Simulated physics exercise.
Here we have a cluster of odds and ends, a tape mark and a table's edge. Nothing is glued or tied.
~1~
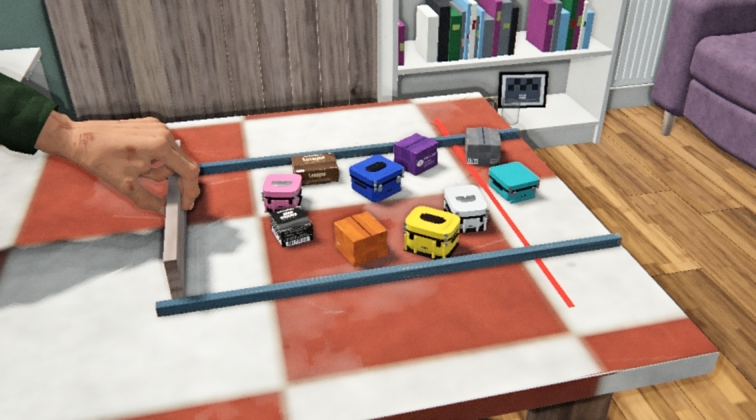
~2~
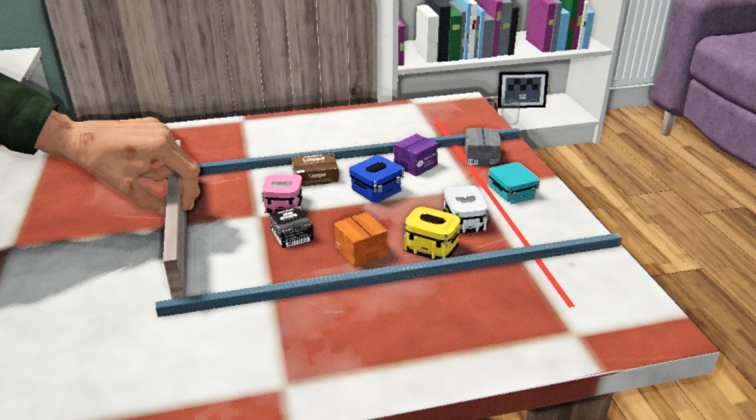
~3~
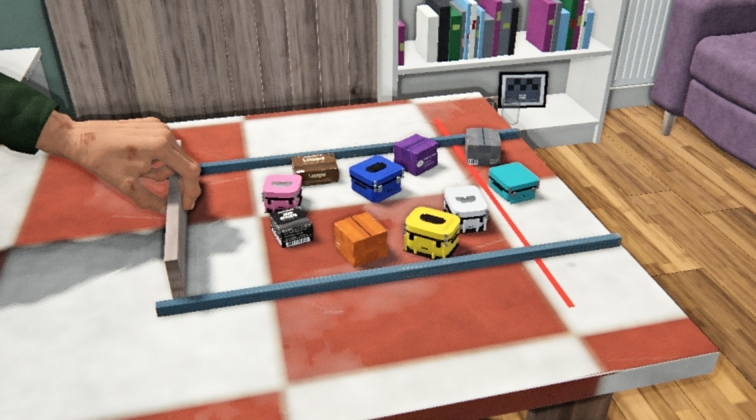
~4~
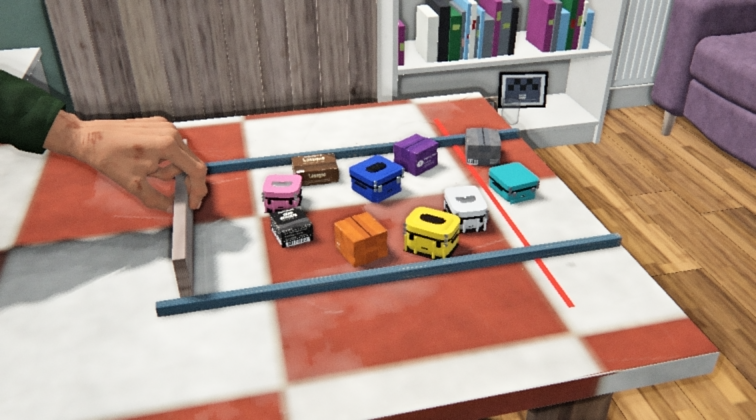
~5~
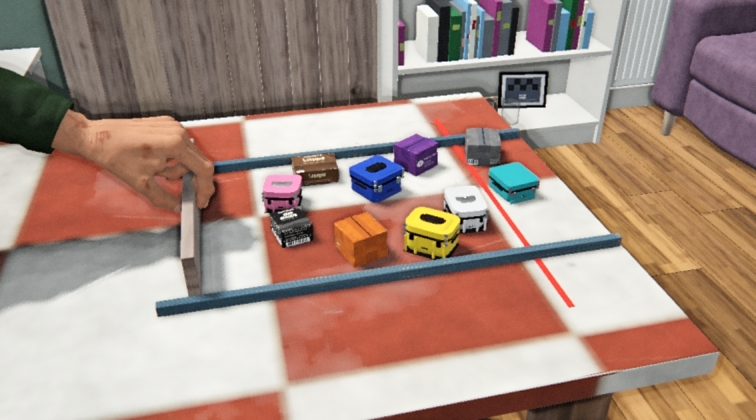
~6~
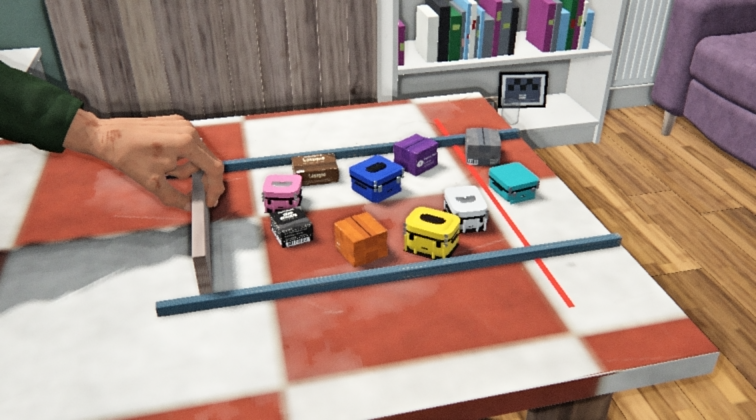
The clip opens on a checkered table where small colourful cases and boxes sit between two blue rails, near a red line. A hand at the left holds an upright board still at first, then slides it slightly right toward the cluster, while the cases and boxes stay in place.
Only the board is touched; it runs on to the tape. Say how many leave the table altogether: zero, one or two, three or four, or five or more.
Outcome: The number that fall off is one or two.
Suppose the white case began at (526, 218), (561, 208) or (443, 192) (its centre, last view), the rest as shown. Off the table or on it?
Place by place, it is kept; is kept; remains up.
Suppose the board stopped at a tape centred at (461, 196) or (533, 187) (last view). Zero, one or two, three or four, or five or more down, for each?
The falls would be none; more than four.
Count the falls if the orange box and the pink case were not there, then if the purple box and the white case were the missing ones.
It would be 1 and 0.
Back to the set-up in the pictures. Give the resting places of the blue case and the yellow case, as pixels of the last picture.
The blue case stops around (530, 163); the yellow case around (584, 215).
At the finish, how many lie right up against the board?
It touches 4.
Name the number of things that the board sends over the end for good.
Fallen: 2.
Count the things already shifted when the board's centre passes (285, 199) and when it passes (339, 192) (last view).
2 and 5.
Soon after, none off yet; turquoise case at rest near (513, 184); grey box at rest near (483, 147); white case at rest near (465, 210).
At rest, the number that fall off is one or two; fallen, grey box and turquoise case.
